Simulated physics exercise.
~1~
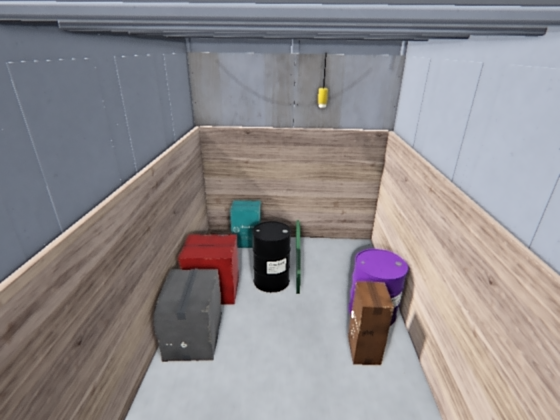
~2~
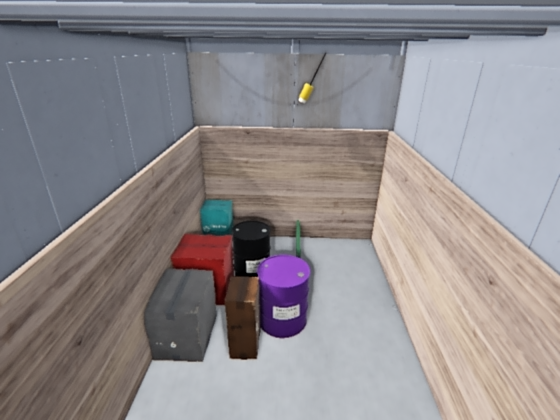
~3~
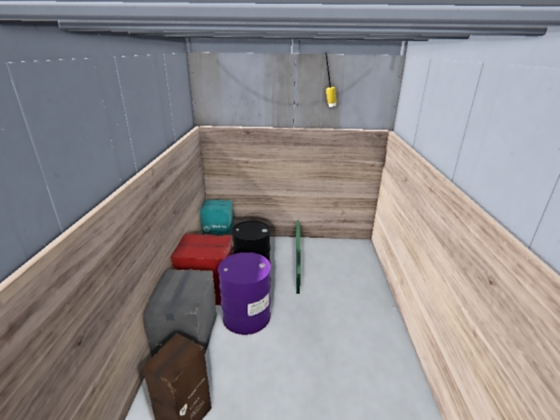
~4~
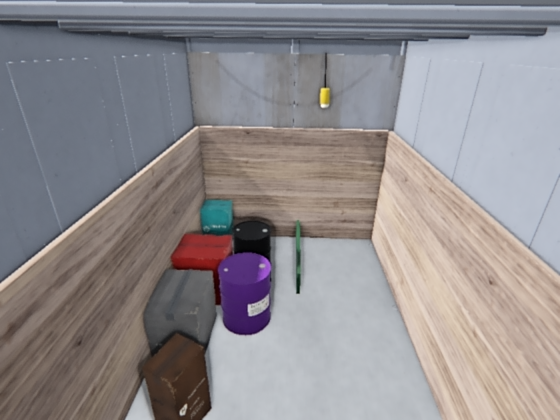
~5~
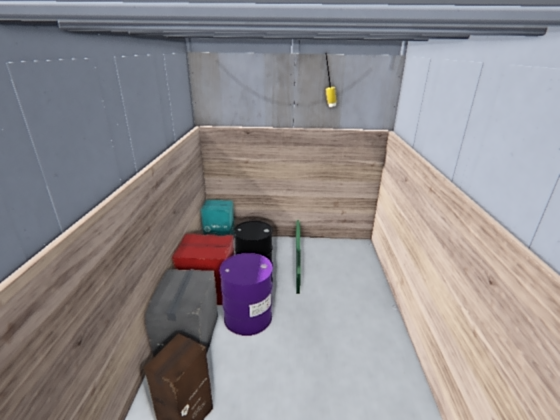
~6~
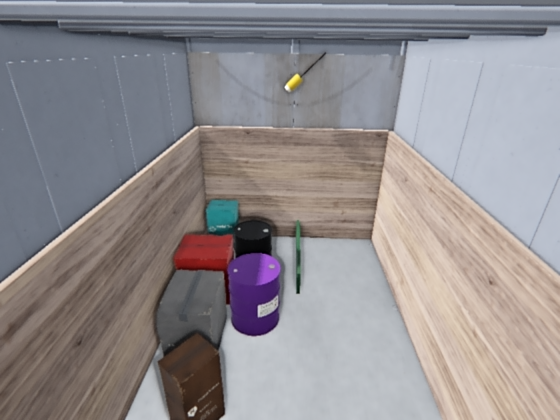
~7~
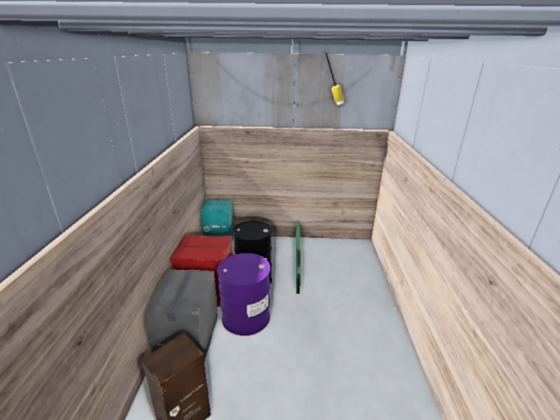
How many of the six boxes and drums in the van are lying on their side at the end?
None of them are. All six boxes and drums are still standing upright at the end, though several have slid across the floor.
